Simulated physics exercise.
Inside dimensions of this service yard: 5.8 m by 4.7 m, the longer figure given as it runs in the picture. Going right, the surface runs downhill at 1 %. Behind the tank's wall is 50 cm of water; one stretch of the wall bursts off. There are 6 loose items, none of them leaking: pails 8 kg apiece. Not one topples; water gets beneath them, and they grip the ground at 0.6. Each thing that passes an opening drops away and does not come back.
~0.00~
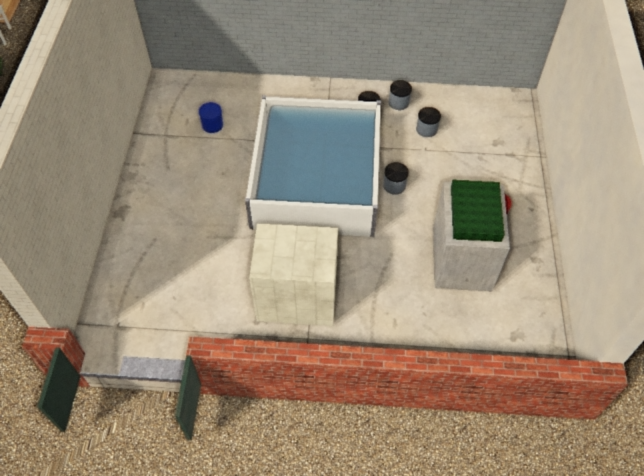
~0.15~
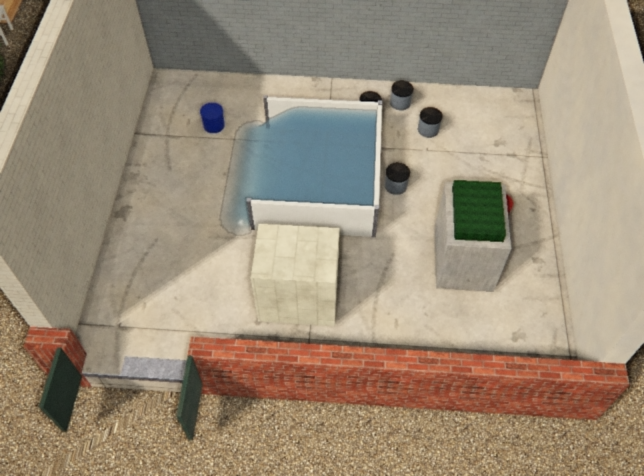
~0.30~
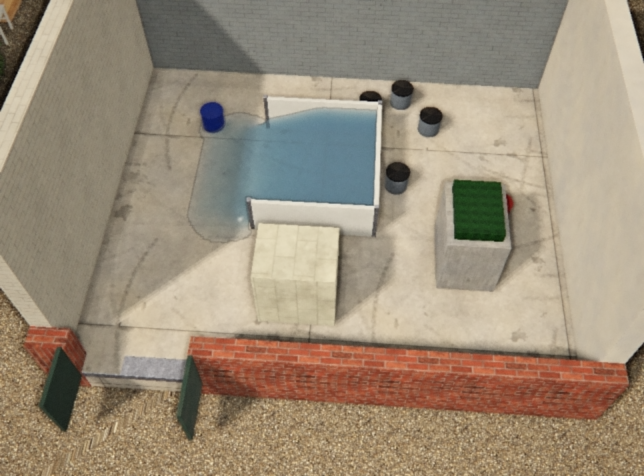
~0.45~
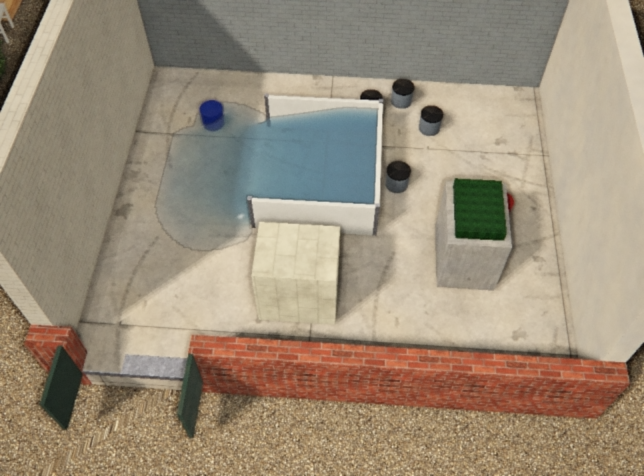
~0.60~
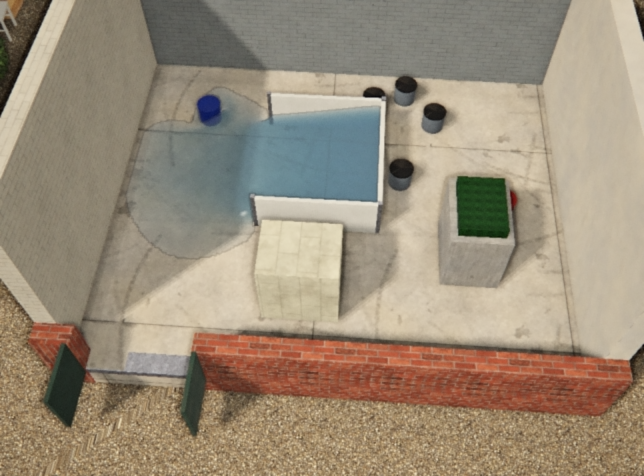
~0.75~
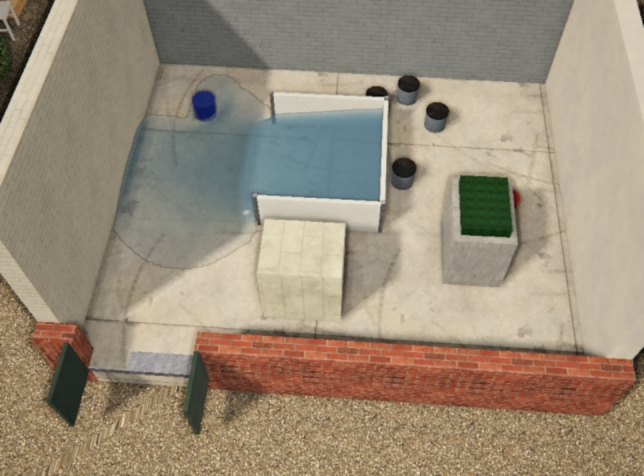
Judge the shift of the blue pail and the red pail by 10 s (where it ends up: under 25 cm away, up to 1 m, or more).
At the end, the blue pail leaves its spot far behind; the red pail keeps to its spot.
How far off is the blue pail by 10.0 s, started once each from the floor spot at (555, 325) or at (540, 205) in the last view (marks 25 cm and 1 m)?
From the first place it is barely disturbed; from the second it is barely disturbed.
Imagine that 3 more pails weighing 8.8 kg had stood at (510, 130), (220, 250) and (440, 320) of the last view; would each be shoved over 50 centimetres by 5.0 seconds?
In sequence: Stays within; stays within; stays within.
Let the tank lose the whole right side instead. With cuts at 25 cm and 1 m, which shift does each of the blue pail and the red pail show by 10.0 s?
Blue pail: Roughly where it was; red pail: Washed well away.
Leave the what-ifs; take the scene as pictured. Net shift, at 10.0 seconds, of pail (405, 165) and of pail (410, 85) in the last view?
The first ends 0 cm from its start, the second 140 cm.
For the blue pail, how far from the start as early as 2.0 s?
Displacement by then near 100 cm.
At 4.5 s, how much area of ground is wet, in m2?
The covered patch comes to about 18 m2.
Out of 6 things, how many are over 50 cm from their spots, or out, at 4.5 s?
The number I get is 3.
After 2.0 s the blue pail is near (182, 53), 1.1 m from its start, afloat; the red pail is near (507, 197), 0.0 m from its start, aground; 0 of 6 are out; 1 afloat.
After 4.5 s the blue pail is near (404, 79), 2.7 m from its start, aground; the red pail is near (507, 197), 0.0 m from its start, aground; 0 of 6 are out; 0 afloat.
After 7.0 s the blue pail is near (475, 79), 3.7 m from its start, aground; the red pail is near (507, 197), 0.0 m from its start, aground; 0 of 6 are out; 0 afloat.
After 10.0 s the blue pail is near (488, 74), 3.9 m from its start, aground; the red pail is near (507, 197), 0.0 m from its start, aground; 0 of 6 are out; 0 afloat.
